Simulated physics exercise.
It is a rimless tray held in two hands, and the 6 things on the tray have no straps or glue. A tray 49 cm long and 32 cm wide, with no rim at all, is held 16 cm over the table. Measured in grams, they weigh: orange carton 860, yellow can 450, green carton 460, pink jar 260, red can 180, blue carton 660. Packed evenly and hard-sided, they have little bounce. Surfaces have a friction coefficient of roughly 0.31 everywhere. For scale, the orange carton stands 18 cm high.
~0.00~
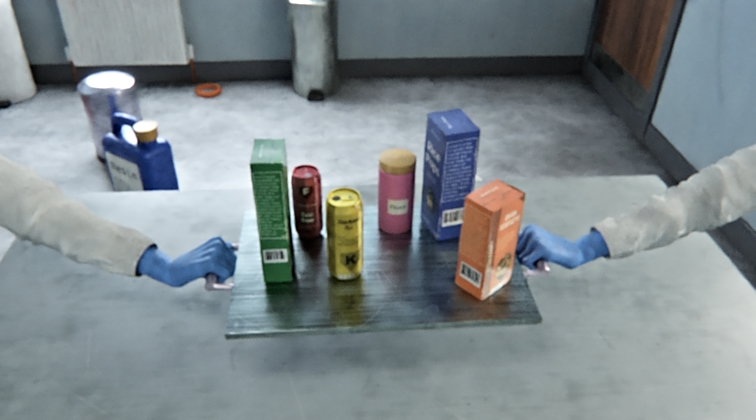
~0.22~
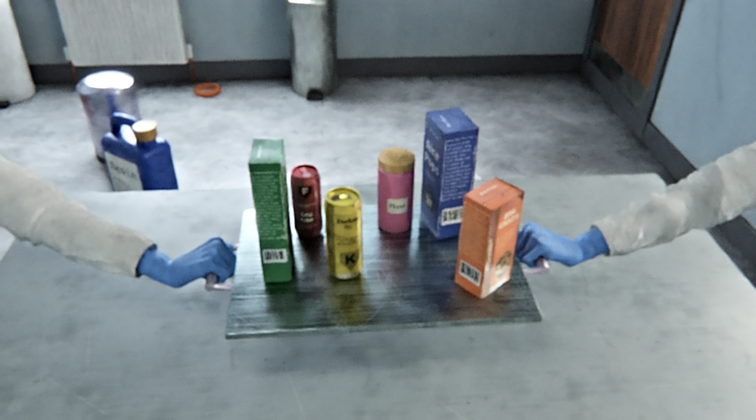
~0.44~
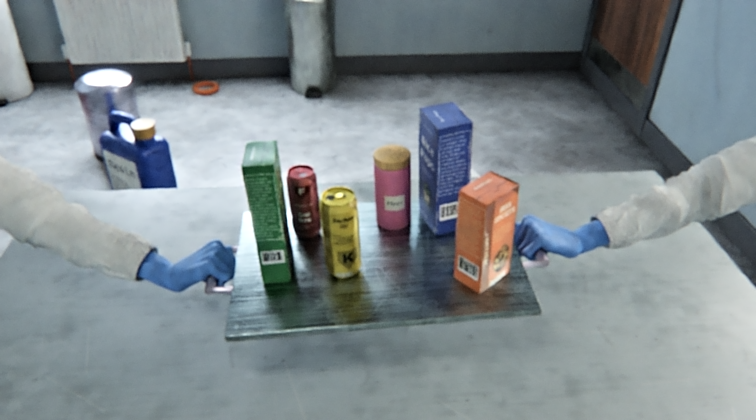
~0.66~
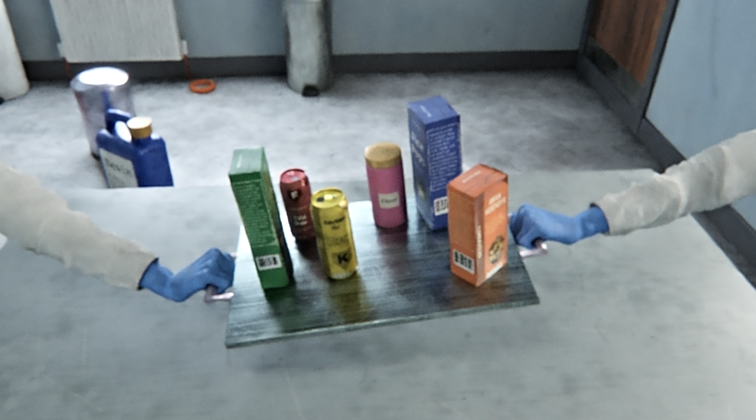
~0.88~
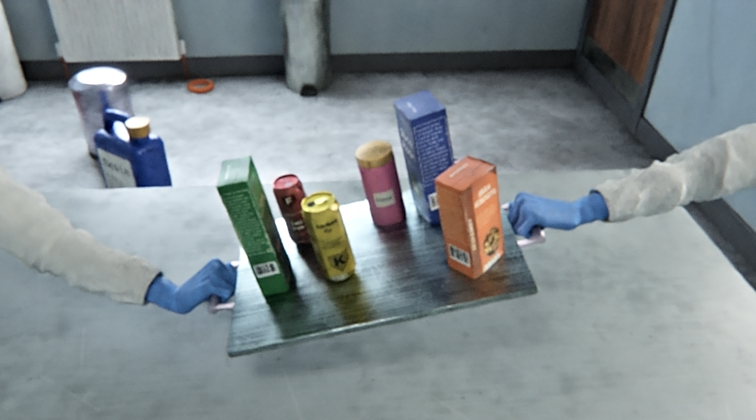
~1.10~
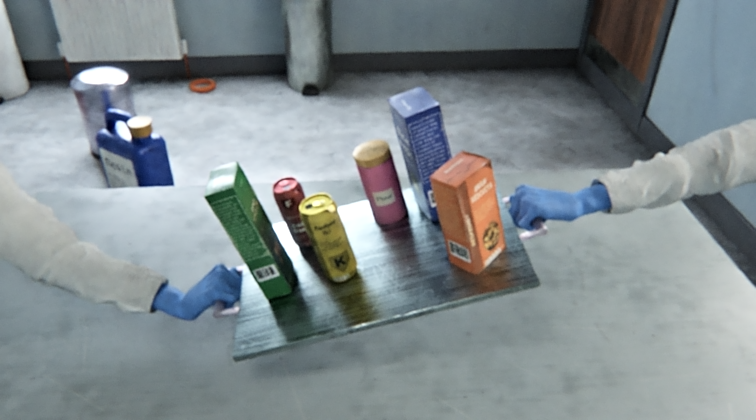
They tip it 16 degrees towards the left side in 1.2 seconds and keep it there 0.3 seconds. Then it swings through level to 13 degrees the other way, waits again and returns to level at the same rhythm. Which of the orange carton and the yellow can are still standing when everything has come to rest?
The orange carton is, the yellow can is.
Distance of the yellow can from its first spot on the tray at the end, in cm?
I'd say about 0 cm between start and finish.
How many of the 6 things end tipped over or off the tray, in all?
In total, 1.
After 1.50 s, tilt 16°, left edge down; green carton now off the tray.
After 2.30 s, tilt 3°, right edge down.
After 3.40 s, tilt 11°, right edge down.
In the end (4.7 s), off the tray and tipped over, green carton; the other 5 under 5 cm from the start. In the last view, orange carton near (485, 234), yellow can near (341, 230).
